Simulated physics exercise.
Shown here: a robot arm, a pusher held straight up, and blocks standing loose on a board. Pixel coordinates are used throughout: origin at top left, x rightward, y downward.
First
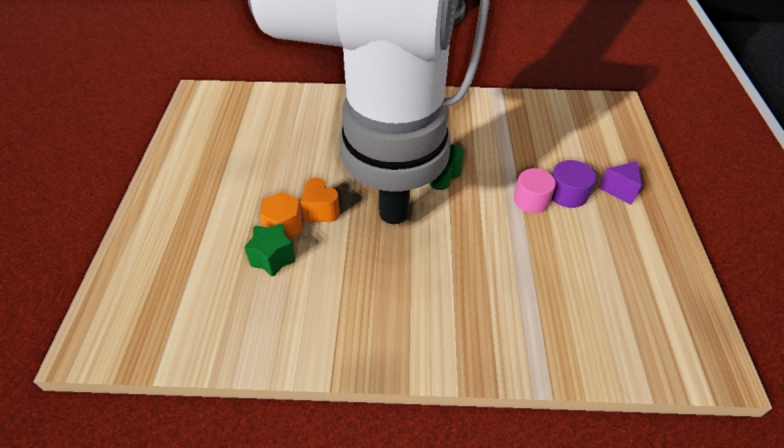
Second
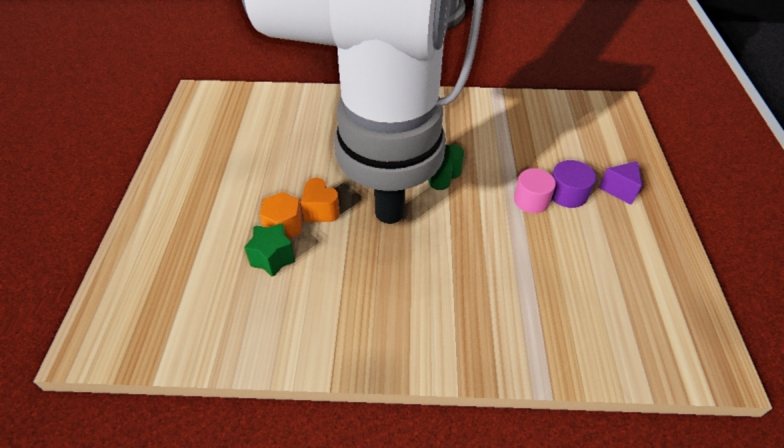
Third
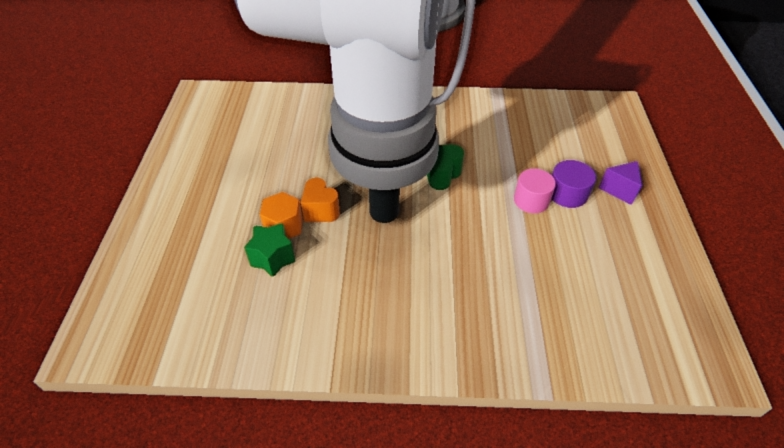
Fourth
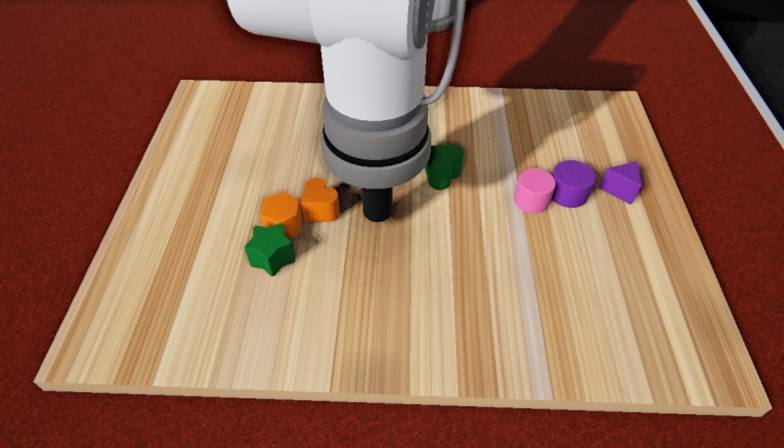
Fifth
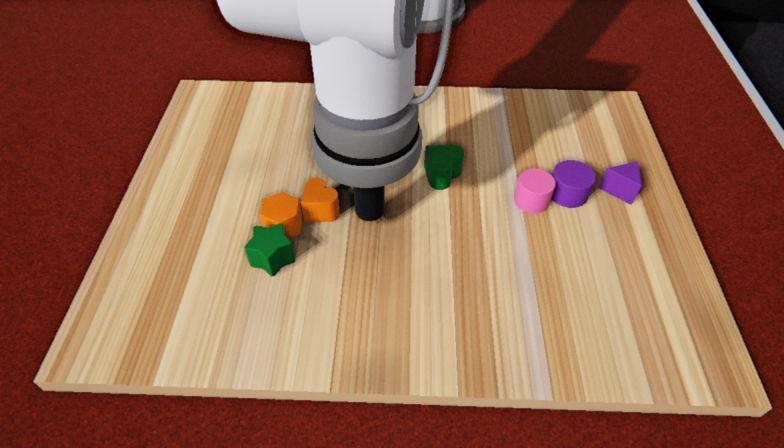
A white and grey robot arm with a black upright pusher drifts slightly left above a striped wooden board on a red surface, seen from a raised, fixed view. Two orange blocks and a green star sit left of it, a dark green block just right, and pink and purple blocks farther right. The pusher touches nothing, and every block stays still.
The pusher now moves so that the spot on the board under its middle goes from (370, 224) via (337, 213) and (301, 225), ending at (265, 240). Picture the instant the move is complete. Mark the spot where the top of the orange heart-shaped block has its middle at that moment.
The top centre is at (281, 185).
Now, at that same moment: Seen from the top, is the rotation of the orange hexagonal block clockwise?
Answer: No.
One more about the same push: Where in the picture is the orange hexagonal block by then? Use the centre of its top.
Roughly at (231, 210).
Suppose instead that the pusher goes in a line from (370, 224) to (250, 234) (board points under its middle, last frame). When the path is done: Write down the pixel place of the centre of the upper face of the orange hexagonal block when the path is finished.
Its top centre lands on (219, 200).
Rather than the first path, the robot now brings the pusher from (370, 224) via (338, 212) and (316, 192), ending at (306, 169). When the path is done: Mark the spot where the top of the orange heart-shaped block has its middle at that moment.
The middle of its top is at (278, 179).
On the path given first. One third of the way, pusher (334, 201); orange hexagonal block (267, 207), turned 30° anticlockwise; orange heart-shaped block (300, 187).
Two thirds of the way, pusher (298, 213); orange hexagonal block (258, 207), turned 55° anticlockwise; orange heart-shaped block (281, 185), turned 50° clockwise.
At the end, pusher (261, 228); green star (264, 245); orange hexagonal block (231, 210), turned 25° anticlockwise; orange heart-shaped block (281, 185), turned 55° clockwise.
